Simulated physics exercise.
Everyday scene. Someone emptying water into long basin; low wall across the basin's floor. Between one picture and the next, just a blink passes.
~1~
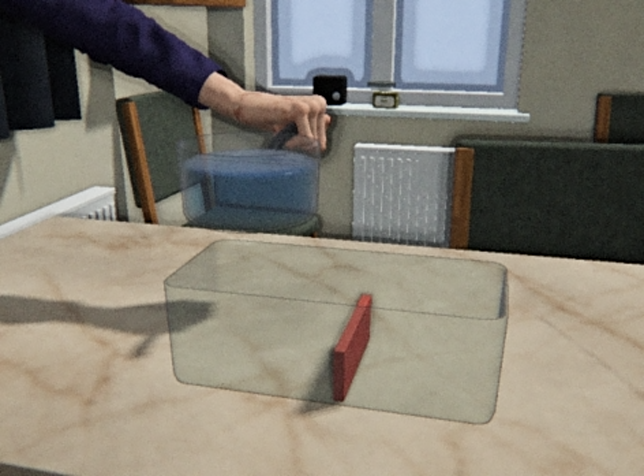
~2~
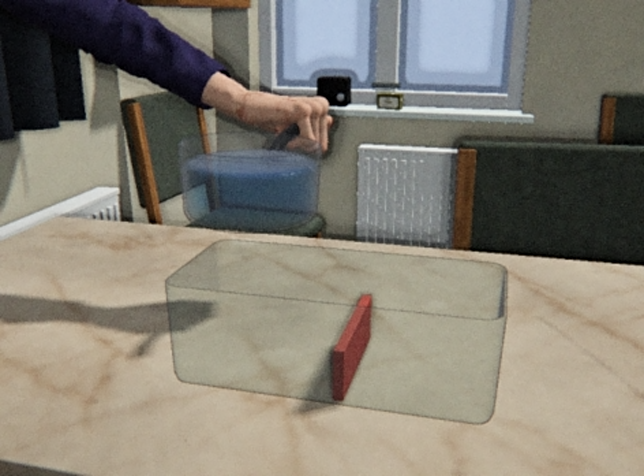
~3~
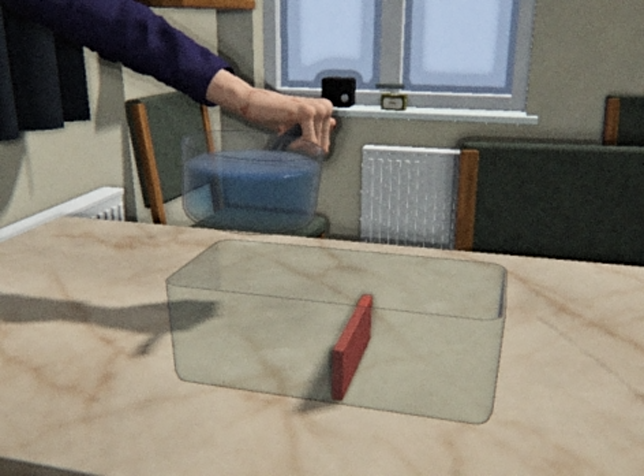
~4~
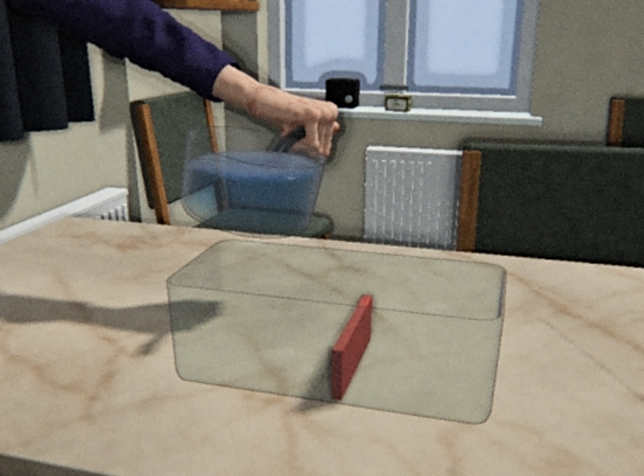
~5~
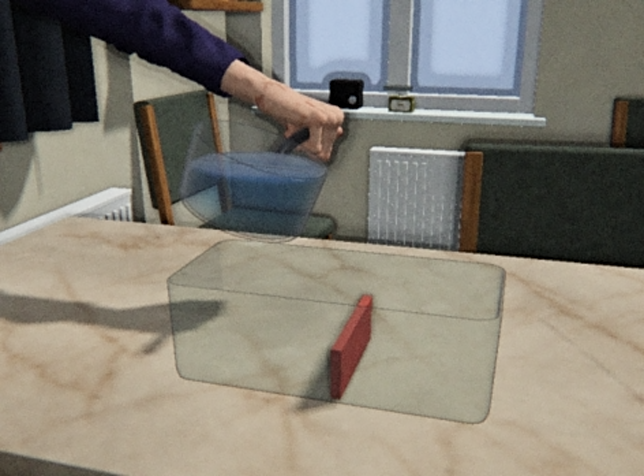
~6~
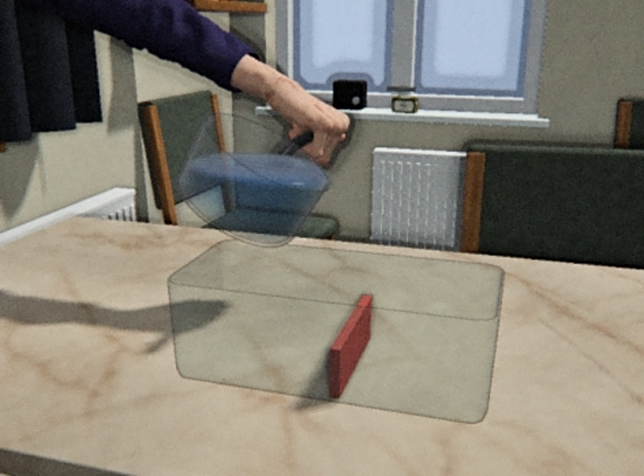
A hand in a purple sleeve held a clear jug of blue water above a long see-through basin with a low red wall inside, then tilted the jug steadily down to the right.
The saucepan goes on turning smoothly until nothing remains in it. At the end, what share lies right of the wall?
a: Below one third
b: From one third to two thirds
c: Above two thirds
b, from one third to two thirds.
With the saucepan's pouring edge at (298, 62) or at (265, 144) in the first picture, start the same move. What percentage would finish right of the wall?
First try 55 %, second try 5 %.
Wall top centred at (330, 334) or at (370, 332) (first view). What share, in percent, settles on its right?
Try 1: About 75 percent; try 2: About 30 percent.
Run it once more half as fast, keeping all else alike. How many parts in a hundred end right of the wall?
Something like 65 percent.
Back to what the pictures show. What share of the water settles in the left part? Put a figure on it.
Some 50 per cent.
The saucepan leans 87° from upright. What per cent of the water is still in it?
I'd reckon near 35 percent is still held at that tilt.
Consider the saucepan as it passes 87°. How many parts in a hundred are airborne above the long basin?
I'd reckon some 30 per cent.
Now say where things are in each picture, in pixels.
Tilt 0°; pouring edge (317, 149); surface from (190, 158) to (316, 165); the long basin's rim runs from (191, 261) to (507, 291); the wall's top is at (354, 322), in the first picture.
Tilt 1°; pouring edge (318, 151); surface from (192, 157) to (317, 166), in the second picture.
Tilt 5°; pouring edge (320, 156); surface from (194, 157) to (318, 168), in the third picture.
Tilt 12°; pouring edge (323, 166); surface from (196, 158) to (320, 170), in the fourth picture.
Tilt 20°; pouring edge (324, 177); surface from (197, 159) to (324, 173), in the fifth picture.
Tilt 30°; pouring edge (324, 190); surface from (196, 158) to (325, 182); 2 per cent is over the edge, in the sixth picture.
A moment on, the tilt is 87° and 36 per cent is still to pour, 7 is left of the wall and 28 right of it.
Next, the tilt is 102° and 9 per cent is still to pour, 38 is left of the wall and 49 right of it.
Then the tilt is 102° and 1 per cent is still to pour, 48 is left of the wall and 49 right of it.
Later the tilt is 102° and 0 per cent is still to pour, 50 is left of the wall and 49 right of it.
In the end 51 per cent lies left of the wall, 49 right of it and 1 outside.
